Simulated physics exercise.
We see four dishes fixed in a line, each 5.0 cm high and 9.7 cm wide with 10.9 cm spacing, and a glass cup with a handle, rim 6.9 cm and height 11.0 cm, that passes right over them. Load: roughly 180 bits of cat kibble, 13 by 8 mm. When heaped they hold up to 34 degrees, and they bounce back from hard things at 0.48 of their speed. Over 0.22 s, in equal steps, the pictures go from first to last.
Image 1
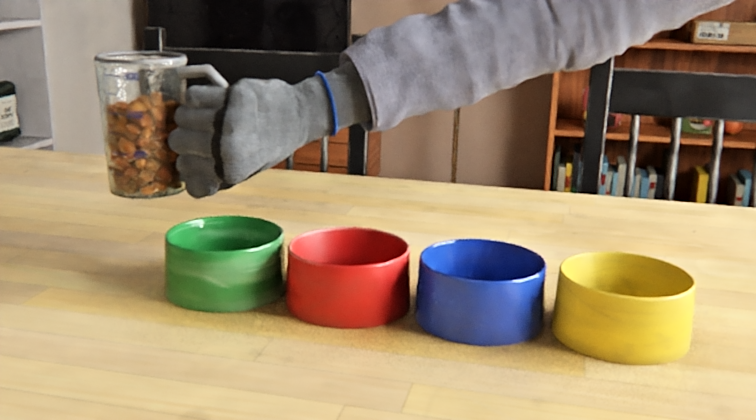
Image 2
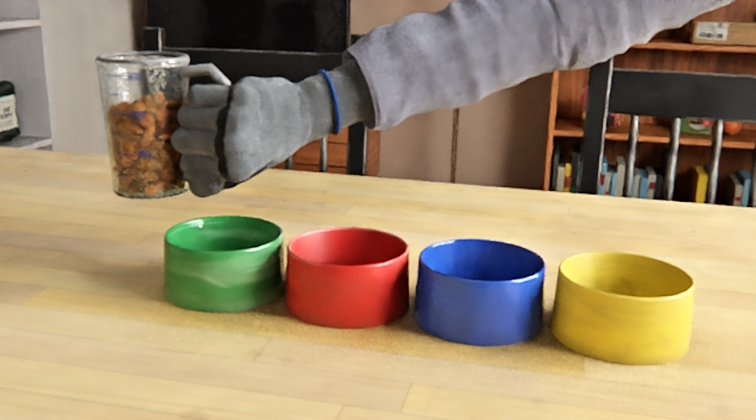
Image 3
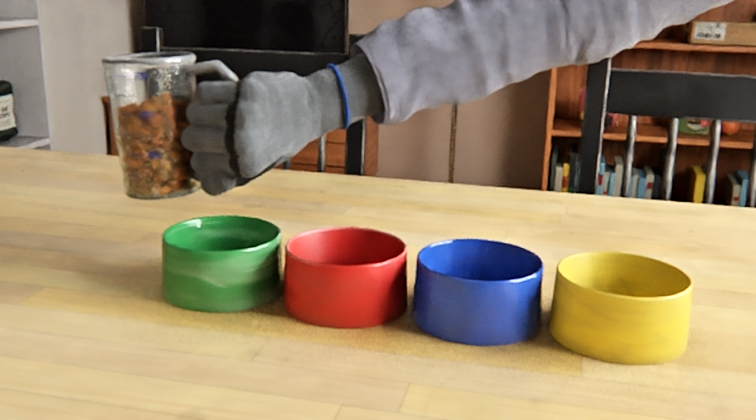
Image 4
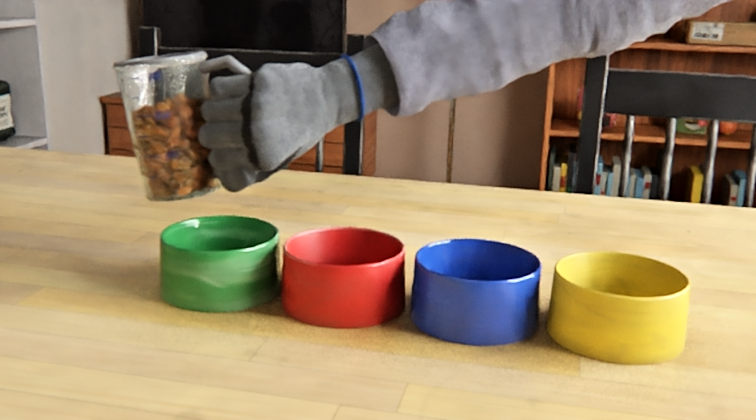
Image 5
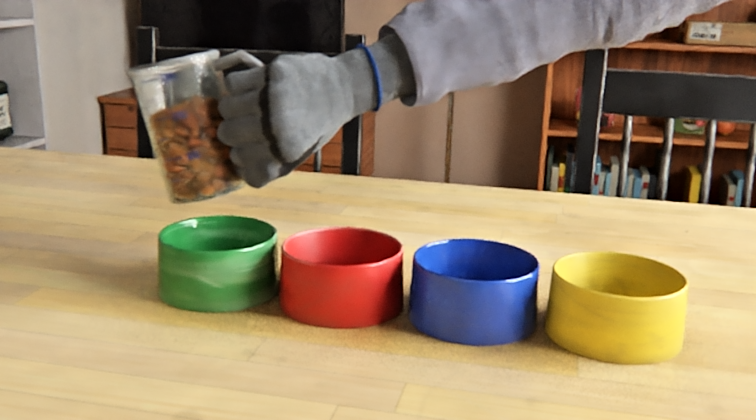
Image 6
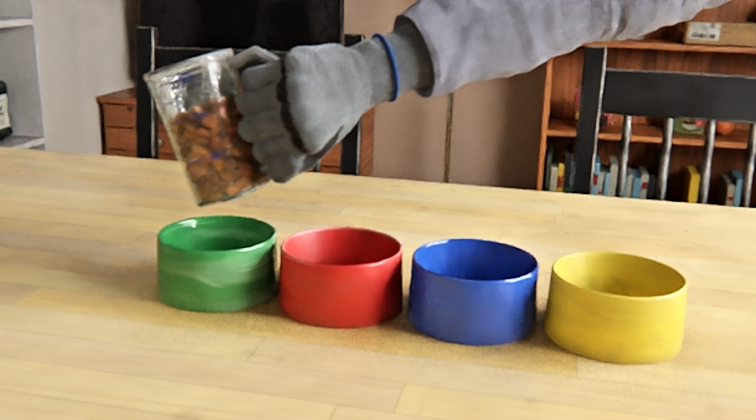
The footage shows a gloved hand holding a glass cup of brown pieces above a table with green, red, blue and yellow bowls in a row, moving it slightly to the right while gradually tilting it.
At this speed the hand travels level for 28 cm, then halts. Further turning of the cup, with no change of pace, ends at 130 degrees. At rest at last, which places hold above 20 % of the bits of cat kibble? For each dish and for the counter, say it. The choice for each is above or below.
Outcome: Red dish: A share larger than a fifth, blue dish: A share of a fifth at most, green dish: A share of a fifth at most, yellow dish: A share of a fifth at most, counter: A share larger than a fifth.
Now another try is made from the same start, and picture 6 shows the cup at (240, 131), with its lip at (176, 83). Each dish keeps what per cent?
Final shares - red 50 %, blue 10 %, green 0 %, yellow 0 %.
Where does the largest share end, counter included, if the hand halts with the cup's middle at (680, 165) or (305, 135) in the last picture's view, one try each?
The biggest share goes to yellow first, then to green.
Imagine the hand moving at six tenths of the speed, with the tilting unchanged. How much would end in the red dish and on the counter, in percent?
Shares: Red 50, counter 30.
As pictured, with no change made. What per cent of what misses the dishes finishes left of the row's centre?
It's close to 60 in a hundred.
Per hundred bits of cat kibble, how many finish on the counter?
Estimate: Close to 40 %.
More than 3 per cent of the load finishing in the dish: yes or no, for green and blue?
For green, it does not, for blue, it does.
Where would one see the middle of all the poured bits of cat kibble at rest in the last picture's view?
When it all comes to rest, the middle is near (370, 295).
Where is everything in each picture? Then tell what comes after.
In the first picture, cup at (145, 124), tilt 0 degrees, lip at (103, 55), moved 0.0 cm; middle of the pieces at (148, 139); green dish at (225, 234); red dish at (349, 246); blue dish at (483, 260); yellow dish at (626, 274).
In the second picture, cup at (148, 124), tilt 1 degrees, lip at (105, 56), moved 0.3 cm; middle of the pieces at (151, 139).
In the third picture, cup at (157, 125), tilt 4 degrees, lip at (111, 58), moved 1.3 cm; middle of the pieces at (161, 139).
In the fourth picture, cup at (173, 126), tilt 9 degrees, lip at (122, 63), moved 3.0 cm; middle of the pieces at (178, 140).
In the fifth picture, cup at (191, 128), tilt 14 degrees, lip at (136, 69), moved 4.8 cm; middle of the pieces at (198, 142).
In the sixth picture, cup at (211, 129), tilt 19 degrees, lip at (152, 75), moved 6.6 cm; middle of the pieces at (219, 143); green dish at (217, 233); red dish at (342, 246); blue dish at (475, 259); yellow dish at (618, 274).
Then, 0.44 s after the last picture, tilt 72 degrees; cup holds 100 %.
Then, 0.74 s after the last picture, tilt 108 degrees; cup holds 100 %.
Then, 1.13 s after the last picture, tilt 130 degrees; cup holds 15 %, red 40 %, blue 10 %.
In the end, red 50 %, blue 10 %, green 0 %, yellow 0 %, counter 40 %.
